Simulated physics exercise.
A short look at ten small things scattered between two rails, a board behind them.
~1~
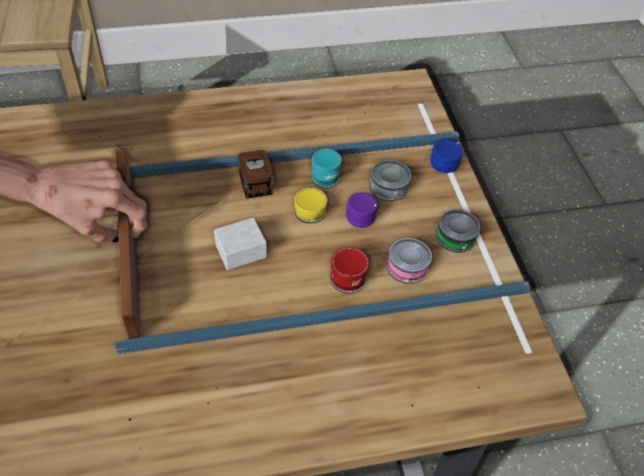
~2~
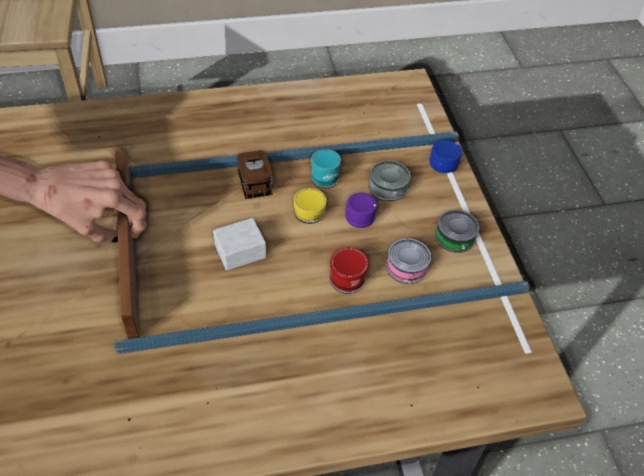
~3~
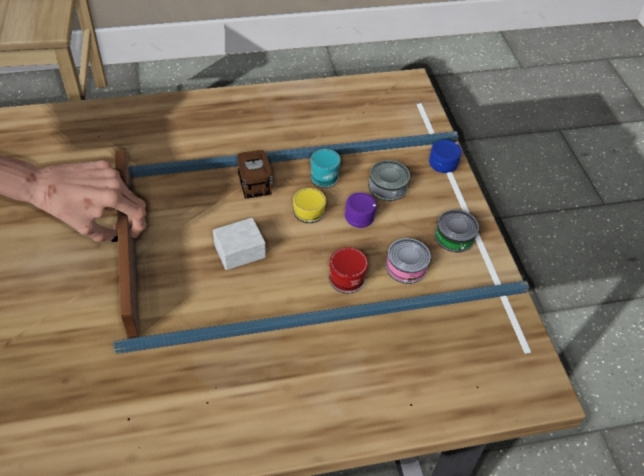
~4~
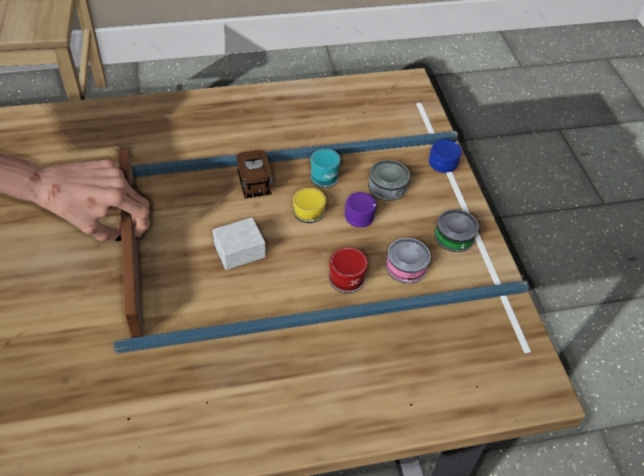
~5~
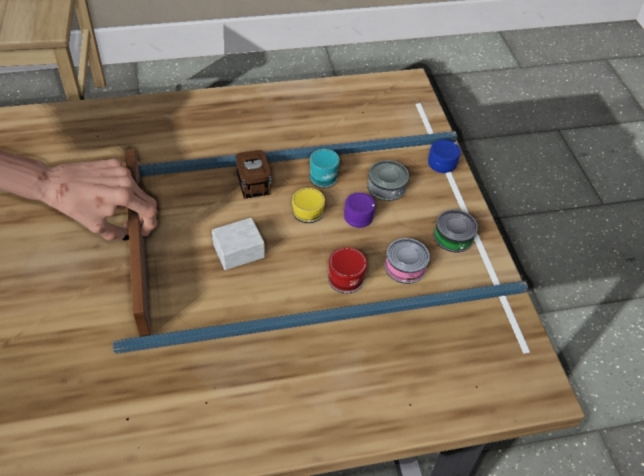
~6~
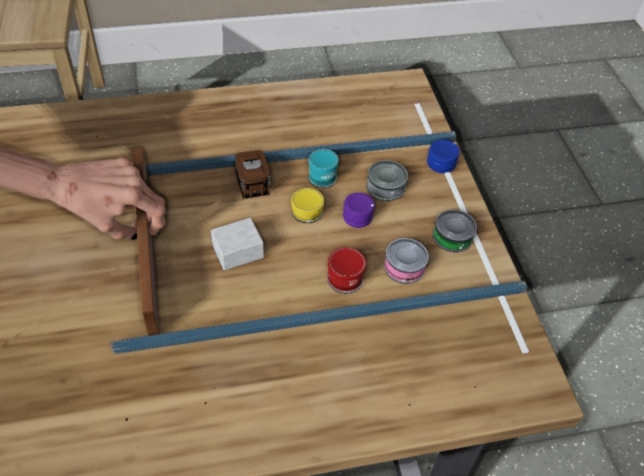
A hand at the left grips a brown board on a wooden table, seen from above at an angle in a grey-tiled room. Between two blue rails sit a white block, a small brown object, and yellow, teal, purple, red, pink, grey, green and blue containers, with white tape at the right. The hand and board stay nearly still, then slide slightly right, while the objects rest and the view barely shifts.
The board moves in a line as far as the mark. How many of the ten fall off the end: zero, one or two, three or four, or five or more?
The number that fall off is five or more.
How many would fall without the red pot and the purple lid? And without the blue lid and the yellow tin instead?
Fallen: 4, and 4 in the other try.
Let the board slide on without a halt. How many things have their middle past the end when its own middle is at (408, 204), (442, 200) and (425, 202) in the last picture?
In that order 0, 3 and 1.
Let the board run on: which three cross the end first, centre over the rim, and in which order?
In order: The blue lid, then the green pot, then the pink tin.
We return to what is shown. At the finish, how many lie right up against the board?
4 of them.
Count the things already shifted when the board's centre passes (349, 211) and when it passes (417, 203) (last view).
By then 8, and 10.
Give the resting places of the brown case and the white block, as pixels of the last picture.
First (456, 149), then (493, 218).
Early on, none off yet; blue lid at rest near (443, 156); green pot at rest near (454, 231); grey tin at rest near (387, 181).
A while later, none off yet; blue lid at rest near (443, 156); green pot at rest near (455, 230); grey tin travelled about its own width near (418, 181).
Finally, the number that fall off is five or more; lost, turquoise pot, purple lid, pink tin, grey tin, green pot and blue lid.
